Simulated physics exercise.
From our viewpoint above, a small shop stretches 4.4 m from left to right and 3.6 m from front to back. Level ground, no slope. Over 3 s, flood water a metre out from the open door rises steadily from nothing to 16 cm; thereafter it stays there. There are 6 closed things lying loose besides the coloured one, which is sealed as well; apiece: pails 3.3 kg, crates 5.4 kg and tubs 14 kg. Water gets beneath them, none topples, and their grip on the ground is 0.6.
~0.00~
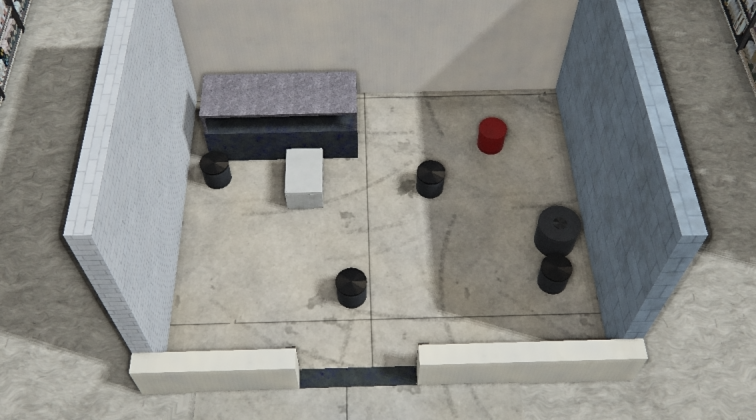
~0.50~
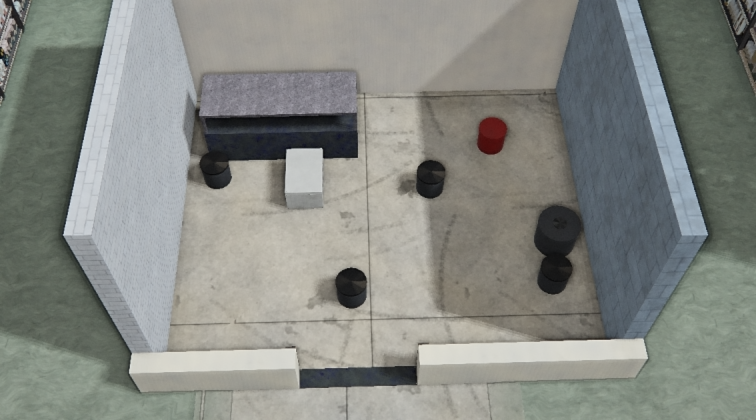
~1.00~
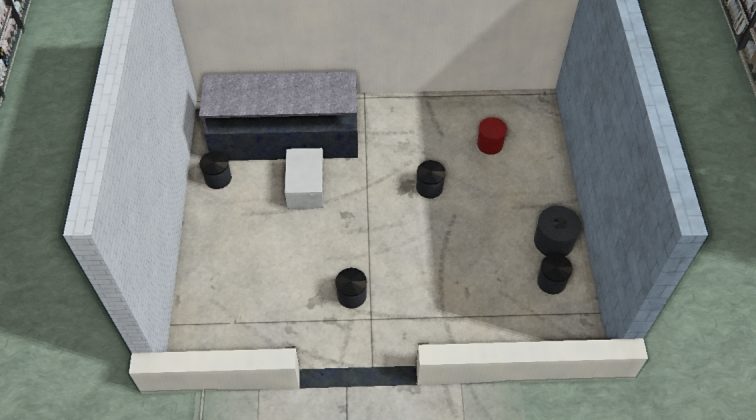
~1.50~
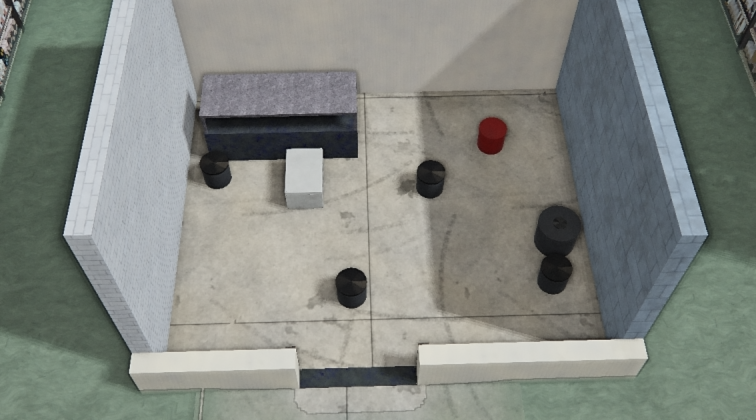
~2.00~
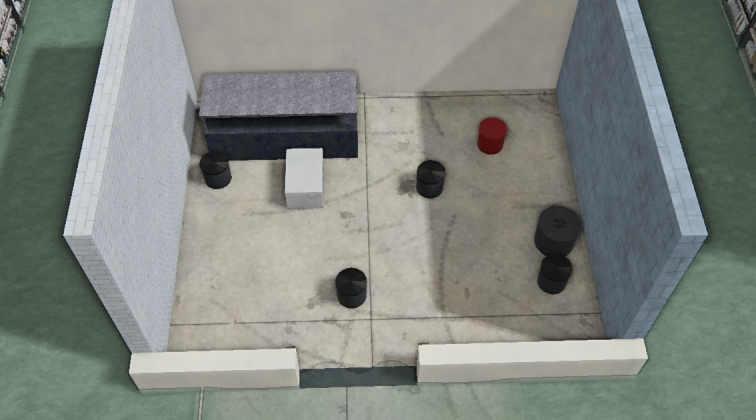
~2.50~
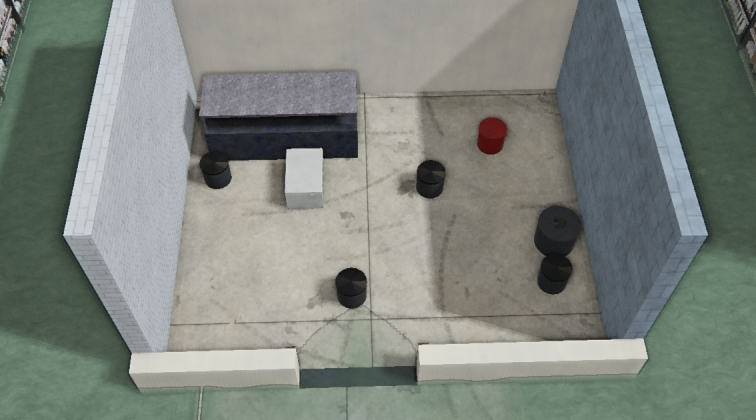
Small shop seen from above, greenish water spreading around the outside walls and reaching the doorway, the loose containers inside staying still.
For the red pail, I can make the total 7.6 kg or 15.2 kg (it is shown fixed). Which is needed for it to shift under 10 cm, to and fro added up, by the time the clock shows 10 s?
Lighter choice.
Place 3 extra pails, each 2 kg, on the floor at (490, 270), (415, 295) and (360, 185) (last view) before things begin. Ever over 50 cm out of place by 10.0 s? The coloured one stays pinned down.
Result, in turn - falls shy; exceeds it; exceeds it.
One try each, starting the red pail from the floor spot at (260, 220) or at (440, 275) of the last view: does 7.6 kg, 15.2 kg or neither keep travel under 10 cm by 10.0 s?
First try both suffice, second try both suffice.
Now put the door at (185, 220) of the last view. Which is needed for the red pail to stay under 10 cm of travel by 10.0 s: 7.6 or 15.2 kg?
Under that setup, the light option succeeds.
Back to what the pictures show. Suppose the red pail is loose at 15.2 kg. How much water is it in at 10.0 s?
Close to 8 cm deep.
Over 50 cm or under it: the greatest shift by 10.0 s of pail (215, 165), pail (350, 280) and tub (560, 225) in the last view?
In that order: Short of it, more, short of it.
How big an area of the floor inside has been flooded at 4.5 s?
Roughly 7.5 m2.
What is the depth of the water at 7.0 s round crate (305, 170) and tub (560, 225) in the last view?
First about 8 cm, second about 2 cm.
After 3.5 s the red pail would be 0 cm from its start with 7.6 kg and 0 cm from its start with 15.2 kg; 0 cm of water round it then.
After 4.5 s the red pail would be 0 cm from its start with 7.6 kg and 0 cm from its start with 15.2 kg; 0 cm of water round it then.
After 7.0 s the red pail would be 0 cm from its start with 7.6 kg and 0 cm from its start with 15.2 kg; 3 cm of water round it then.
After 10.0 s the red pail would be 0 cm from its start with 7.6 kg and 0 cm from its start with 15.2 kg; 8 cm of water round it then.
